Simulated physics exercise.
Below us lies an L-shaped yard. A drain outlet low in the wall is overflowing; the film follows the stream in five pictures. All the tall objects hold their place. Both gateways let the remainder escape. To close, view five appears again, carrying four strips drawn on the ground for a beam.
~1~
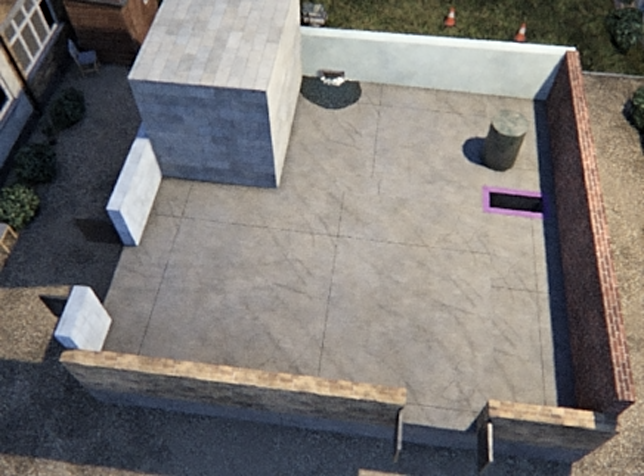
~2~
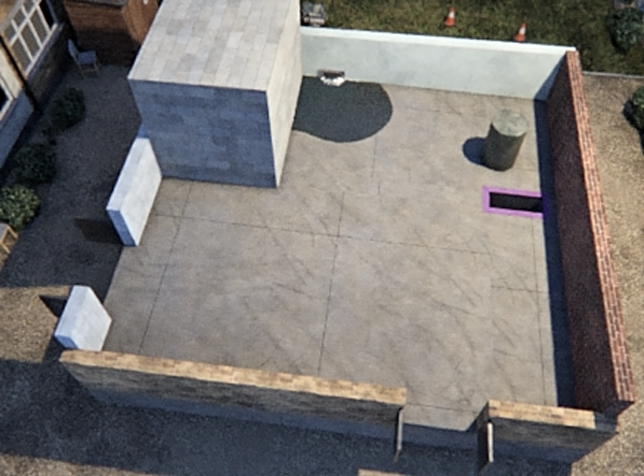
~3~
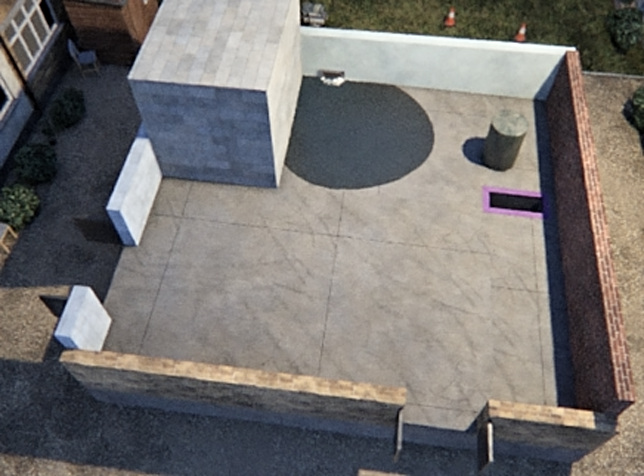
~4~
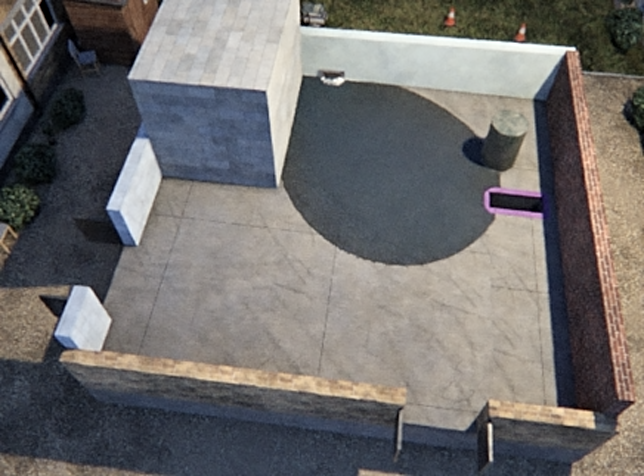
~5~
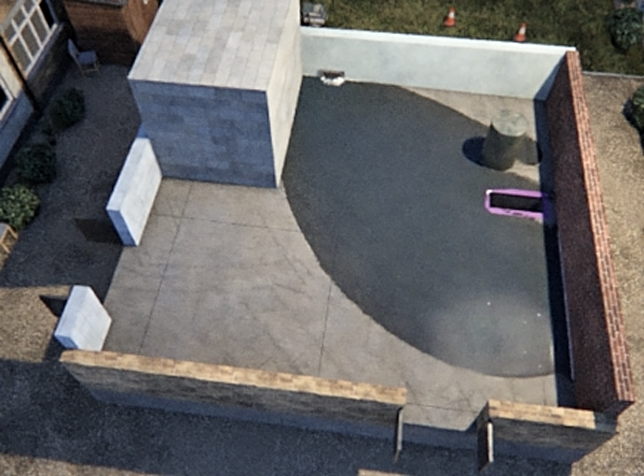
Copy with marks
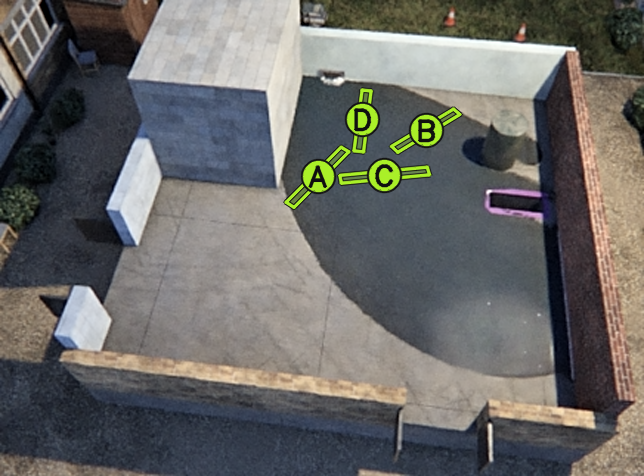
A dark wet patch spreads from the foot of the pale back wall across a walled yard, widening toward the viewer and to the right, passing the round pillar and surrounding the purple-edged gully, which takes in water.
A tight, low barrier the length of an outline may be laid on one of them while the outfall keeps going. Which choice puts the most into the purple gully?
C beats the others.
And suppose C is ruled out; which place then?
That is place A.
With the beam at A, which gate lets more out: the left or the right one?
More leaves on the right.
On the marked copy, A from (290, 204) to (344, 149); B from (394, 149) to (456, 111); C from (340, 179) to (428, 170); D from (358, 151) to (366, 90).
Choosing A, about 32 % of the stream goes into the purple gully, about 59 % out by the gates.
Choosing B, about 16 % of the stream goes into the purple gully, about 79 % out by the gates.
Choosing C, about 50 % of the stream goes into the purple gully, about 41 % out by the gates.
Choosing D, about 14 % of the stream goes into the purple gully, about 83 % out by the gates.
